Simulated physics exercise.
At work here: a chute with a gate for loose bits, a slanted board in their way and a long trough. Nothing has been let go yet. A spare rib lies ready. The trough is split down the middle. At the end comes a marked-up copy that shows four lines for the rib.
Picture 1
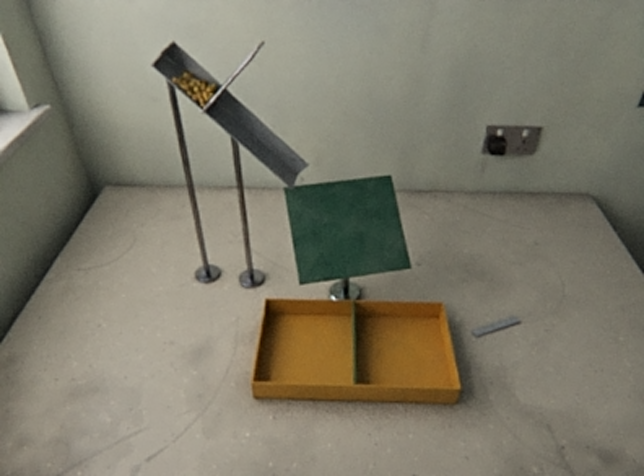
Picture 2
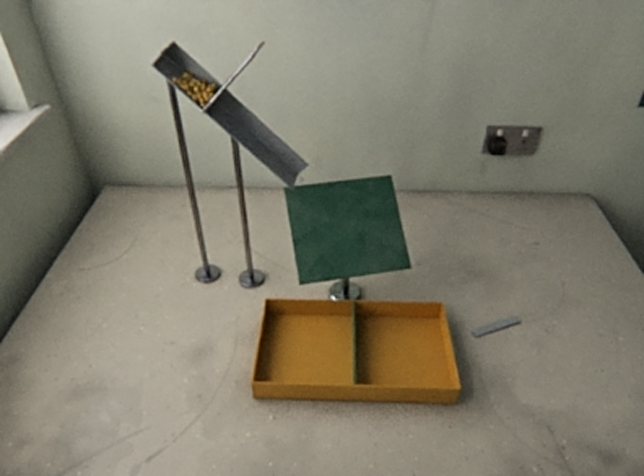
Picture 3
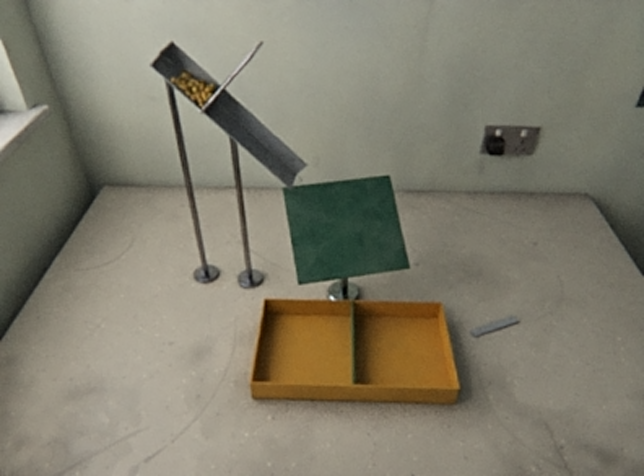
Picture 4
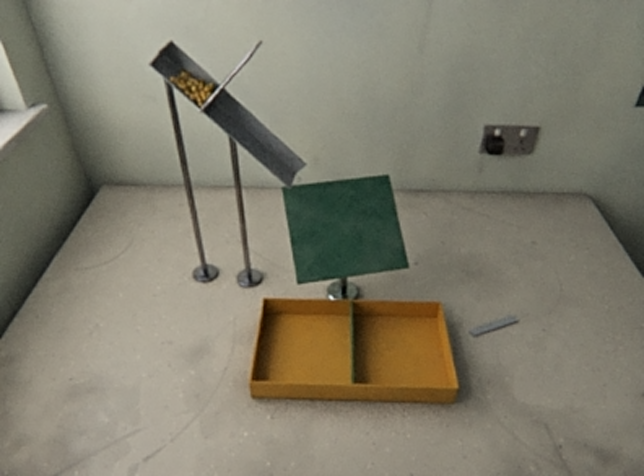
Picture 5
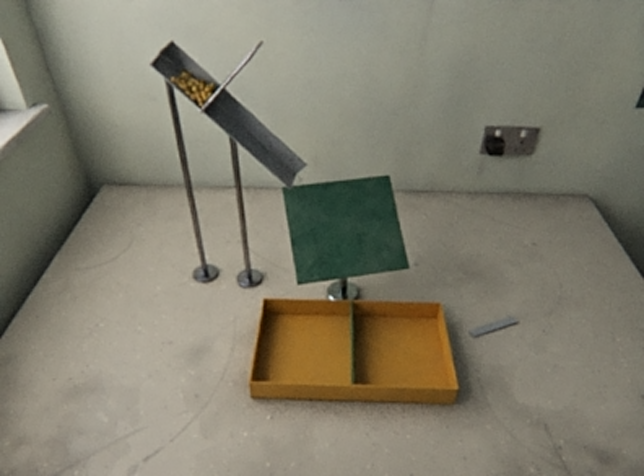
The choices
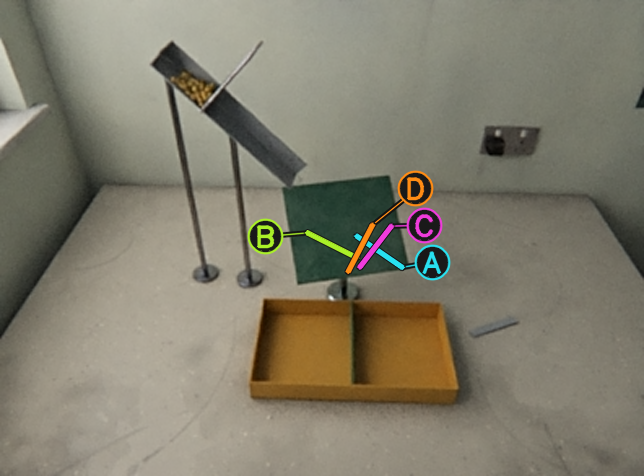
A long orange-yellow trough, split down the middle by a thin wall, sits on a pale grey surface in a plain corner, seen from the front and slightly above. Behind it stand a tilted dark green board and, upper left, a sloping grey chute on two metal poles, yellow puffed balls behind its gate, with a grey strip lying right. Nothing moves beyond a very slight shift of the view.
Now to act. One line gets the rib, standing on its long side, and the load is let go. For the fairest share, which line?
Go for C.
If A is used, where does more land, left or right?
Right.
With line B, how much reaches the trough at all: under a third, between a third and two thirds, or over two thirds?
Line B gives over two thirds.
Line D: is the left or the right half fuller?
The left half.
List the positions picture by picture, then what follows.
Load behind the gate at (199, 94), puffed corn balls; lip of the chute at (295, 182), sloping fairly steeply, in the first frame.
Middle of the board at (347, 227), tilted fairly steeply; middle of its low edge at (357, 277); of its high edge at (338, 181), in the second frame.
Front corners of the trough at (250, 383) and (459, 388); front end of its middle wall at (354, 385), in the third frame.
Middle of the load at (196, 93); lip at (293, 181), in the fourth frame.
Middle of the load at (197, 94); lip at (293, 182), in the fifth frame.
On the marked copy, line A from (356, 236) to (402, 267); line B from (307, 232) to (356, 257); line C from (391, 226) to (359, 267); line D from (372, 225) to (348, 271).
If A is chosen, of what is caught, a small part in the left half, most in the right.
If B is chosen, of what is caught, none in the left half, all in the right.
If C is chosen, of what is caught, about half in the left half, about half in the right.
If D is chosen, of what is caught, nearly all in the left half, a small part in the right.
